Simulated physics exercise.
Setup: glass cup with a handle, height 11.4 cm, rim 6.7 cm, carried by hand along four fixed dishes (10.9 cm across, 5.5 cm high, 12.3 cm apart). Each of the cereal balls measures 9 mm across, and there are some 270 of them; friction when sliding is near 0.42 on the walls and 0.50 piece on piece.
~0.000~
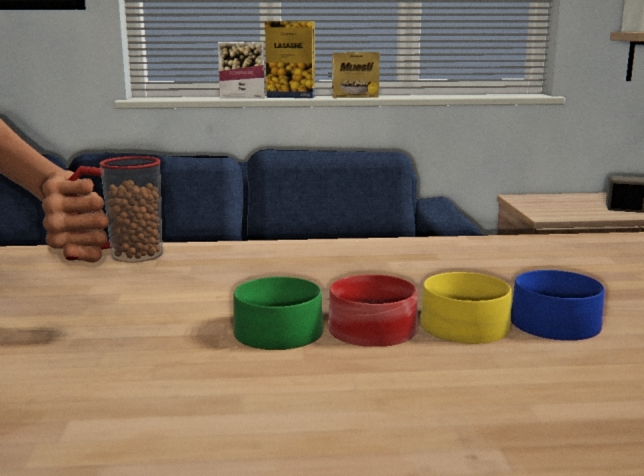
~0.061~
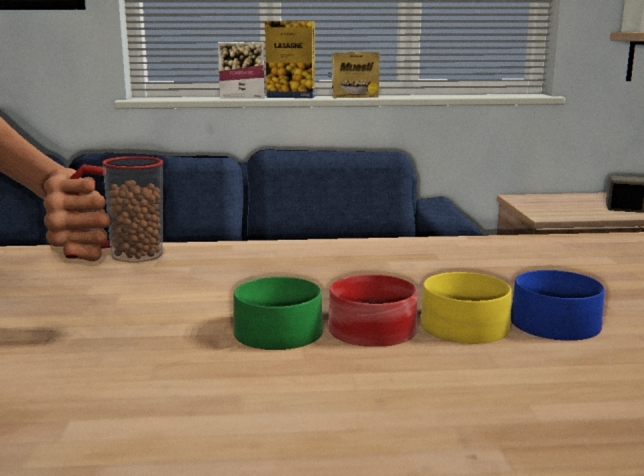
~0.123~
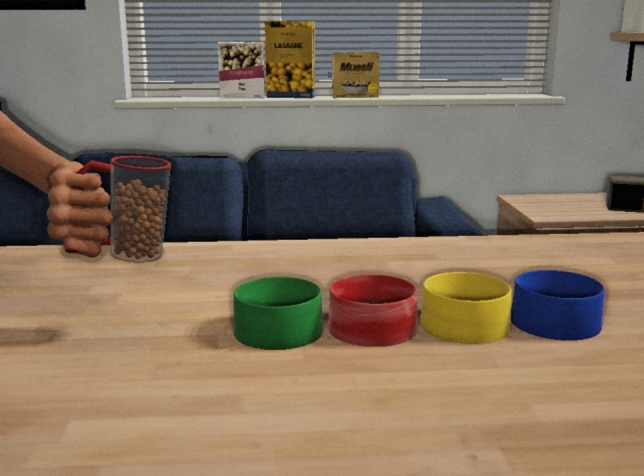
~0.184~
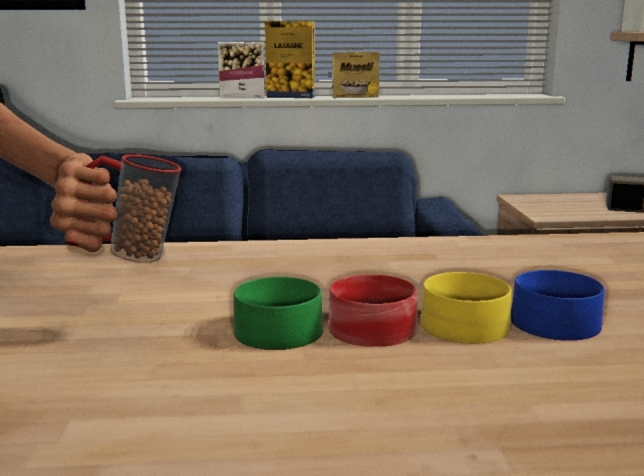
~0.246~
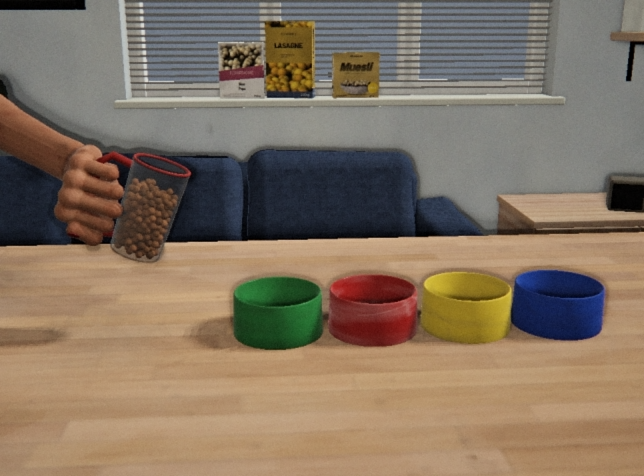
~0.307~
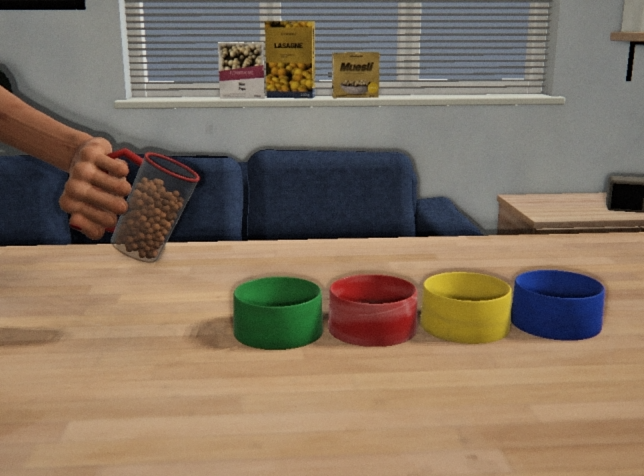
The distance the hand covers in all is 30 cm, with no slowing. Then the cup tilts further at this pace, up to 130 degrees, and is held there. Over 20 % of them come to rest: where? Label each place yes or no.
Red: No. Blue: No. Green: Yes. Yellow: No. Counter: No.
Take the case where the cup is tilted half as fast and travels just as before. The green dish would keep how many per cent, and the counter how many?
Green 0; counter 0.
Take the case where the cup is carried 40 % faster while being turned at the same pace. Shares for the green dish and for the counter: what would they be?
In that case: Green 30, and counter 20.
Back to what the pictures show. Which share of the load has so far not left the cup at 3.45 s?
About 0 percent.
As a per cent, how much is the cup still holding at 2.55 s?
About 0 per cent.
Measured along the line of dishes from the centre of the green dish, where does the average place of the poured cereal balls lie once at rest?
It ends up around 1 cm from that dish's centre, over to the right.
After 1.65 s, tilt 130 degrees; cup holds 0 %, green 100 %.
Then, at 2.55 s, tilt 130 degrees; cup holds 0 %, green 100 %.
Then, at 3.45 s, tilt 130 degrees; cup holds 0 %, green 100 %.
In the end, at 3.8 s, red 0 %, blue 0 %, green 100 %, yellow 0 %, counter 0 %.
